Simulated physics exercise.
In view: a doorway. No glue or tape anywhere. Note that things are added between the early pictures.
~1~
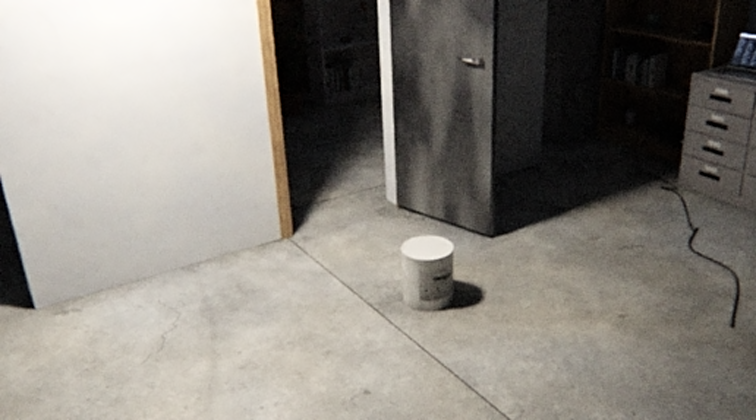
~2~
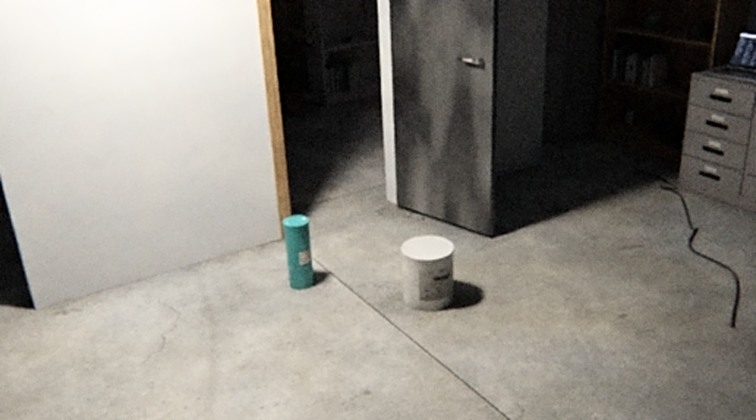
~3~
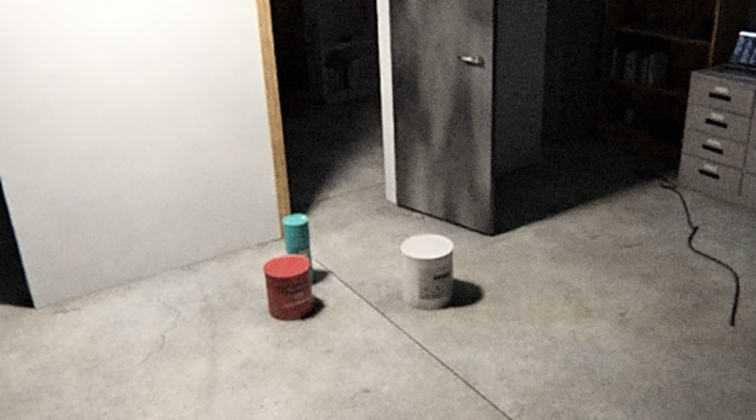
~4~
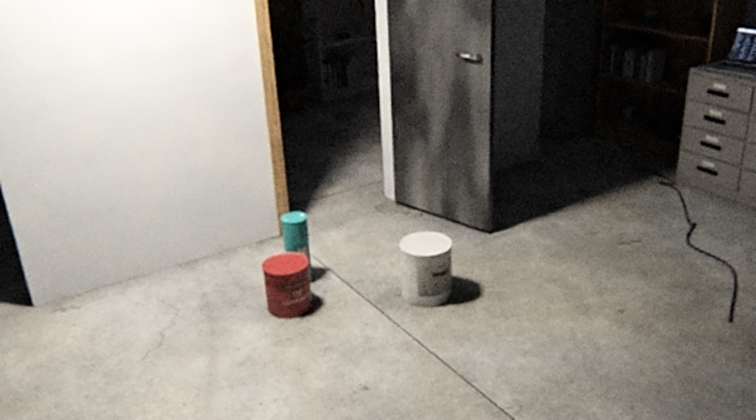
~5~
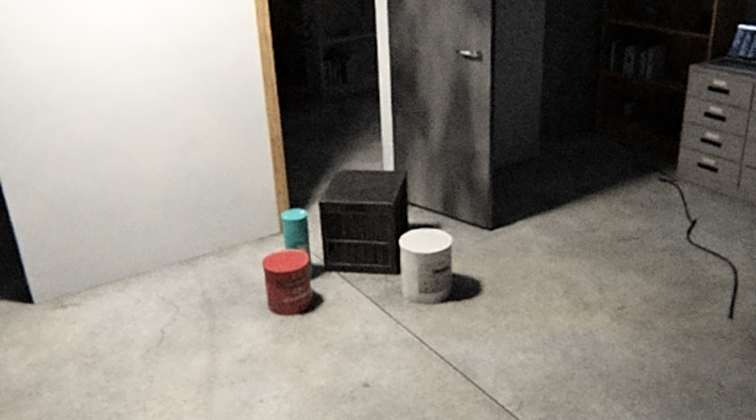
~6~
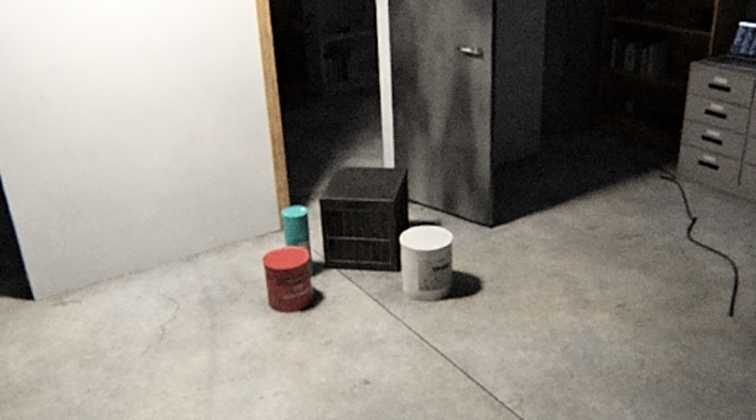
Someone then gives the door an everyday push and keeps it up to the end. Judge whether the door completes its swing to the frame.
It does not; it is blocked.
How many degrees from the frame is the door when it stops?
It stays open at around 50°.
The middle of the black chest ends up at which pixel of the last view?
It ends up near (344, 221).
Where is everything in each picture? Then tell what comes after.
In the first frame, door wide open and still.
In the second frame, door wide open and still; turquoise canister (299, 253).
In the third frame, door wide open and still; white pail (428, 272); red pail (289, 288).
In the fourth frame, door wide open and still; turquoise canister (297, 249); white pail (426, 269).
In the fifth frame, door wide open and still; red pail (288, 282); turquoise canister (297, 247).
In the sixth frame, door wide open and still; black chest (367, 218); white pail (427, 263).
Then, 0.70 s after the last picture, open by 79°.
Then, 1.10 s after the last picture, open by 56°; black chest slid a little near (354, 220).
At rest, open by 52°; moved from the start, black chest; the other 3 in place. Seen from the same camera at the end, black chest near (344, 220).
